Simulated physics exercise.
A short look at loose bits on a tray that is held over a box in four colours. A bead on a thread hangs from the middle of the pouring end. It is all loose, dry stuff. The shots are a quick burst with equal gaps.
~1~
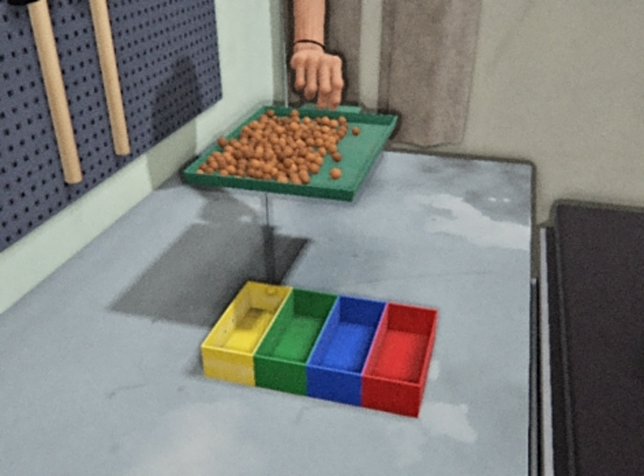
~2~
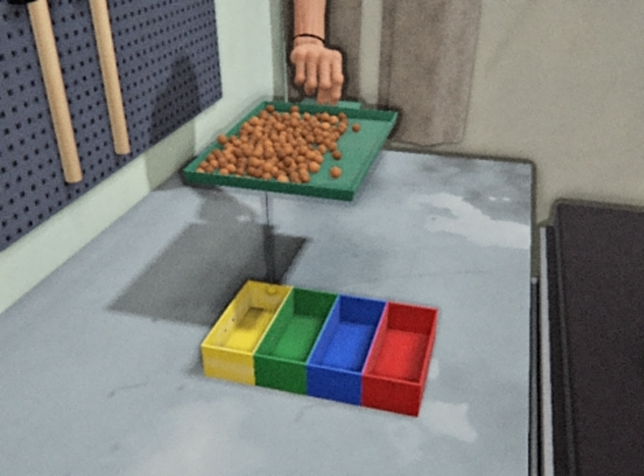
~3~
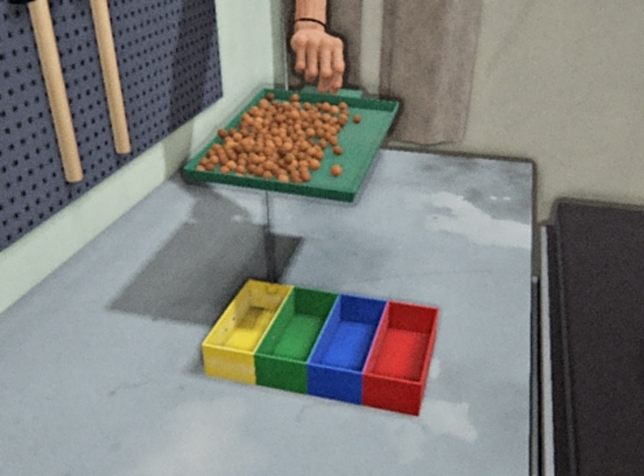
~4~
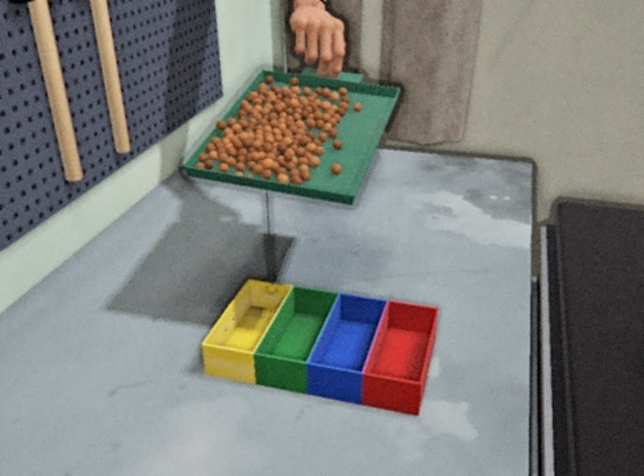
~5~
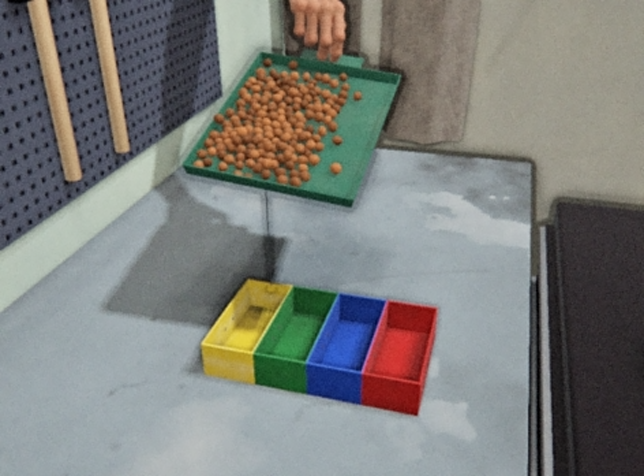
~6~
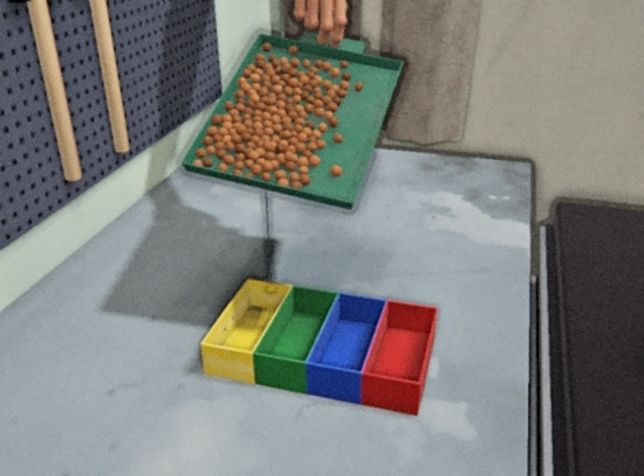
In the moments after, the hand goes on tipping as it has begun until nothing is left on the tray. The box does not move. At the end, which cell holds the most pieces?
Fullest: The blue cell.
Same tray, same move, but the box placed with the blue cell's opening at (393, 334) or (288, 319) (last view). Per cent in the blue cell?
The first gives 10 %, the second 30 %.
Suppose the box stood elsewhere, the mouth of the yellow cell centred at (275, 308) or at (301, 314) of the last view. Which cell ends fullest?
In turn: The green one; that green cell.
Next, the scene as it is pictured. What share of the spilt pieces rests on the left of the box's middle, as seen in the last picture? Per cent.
Close to 80 per cent.
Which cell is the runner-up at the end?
Second comes green.
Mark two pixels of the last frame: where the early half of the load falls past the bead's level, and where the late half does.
Around (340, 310) and then (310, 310).
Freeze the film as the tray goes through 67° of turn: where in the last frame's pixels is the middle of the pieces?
Around (293, 152).
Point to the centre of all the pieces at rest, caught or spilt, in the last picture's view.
At about (329, 353).
Soon, tray tipped steeply; nearly all on the tray; a stray few in the blue cell; a stray few in the yellow cell; a small part falling or outside the box.
A while on, tray tipped past a quarter turn; about a quarter on the tray; about a quarter in the blue cell; a small part in the green cell; a stray few in the red cell; about a quarter falling or outside the box.
Towards the end, tray tipped past a quarter turn; about half in the blue cell; about a third in the green cell; a small part in the red cell; a stray few in the yellow cell; a small part falling or outside the box.
Finally, tray tipped past a quarter turn; about half in the blue cell; about a third in the green cell; a small part in the red cell; a stray few in the yellow cell; a small part outside the box.
